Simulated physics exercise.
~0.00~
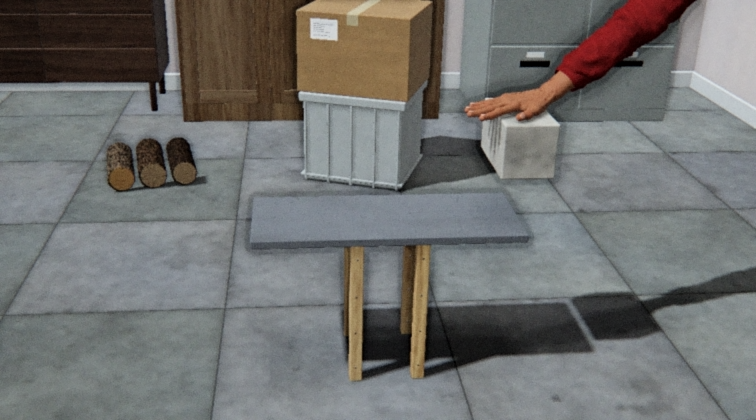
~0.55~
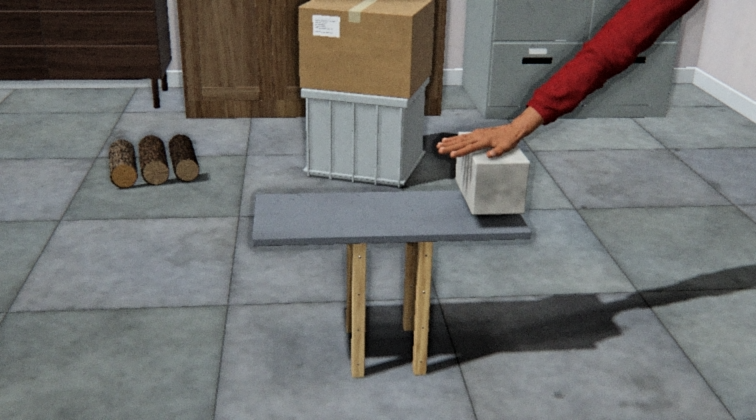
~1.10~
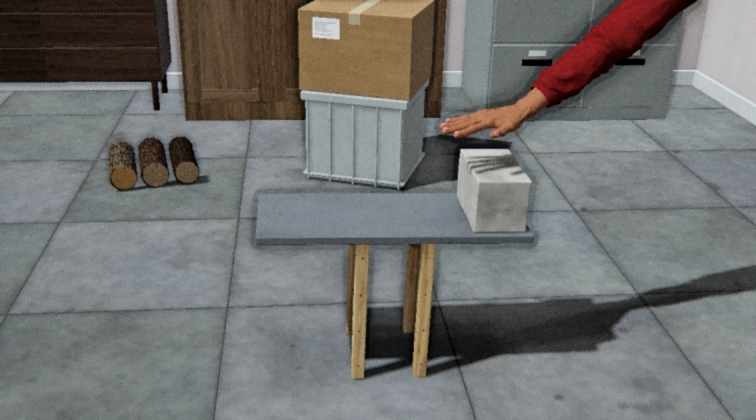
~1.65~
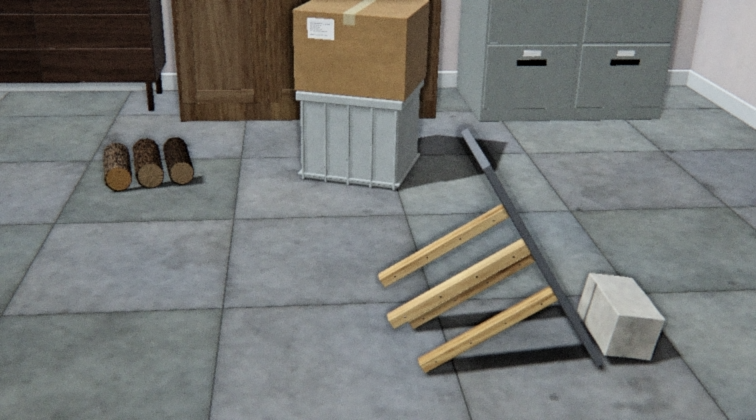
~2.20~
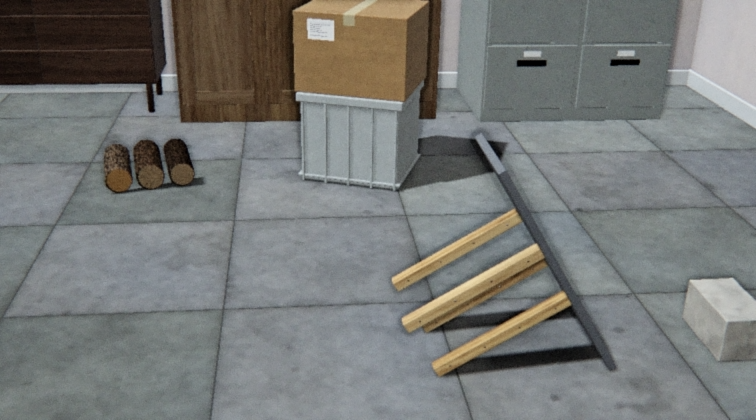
A red-sleeved arm reaches in from the upper right, its hand on a pale block, in a grey-tiled room seen from slightly above by a gently swaying camera. A small grey table with wooden legs stands in front, with three logs at left and a cardboard box on a pale crate behind. The hand brings the block left and down onto the table's right end, then lets go and draws back. The table tips over to the right, and the block lands on the floor beside it. The block ends farther right, with the table lying on its side.
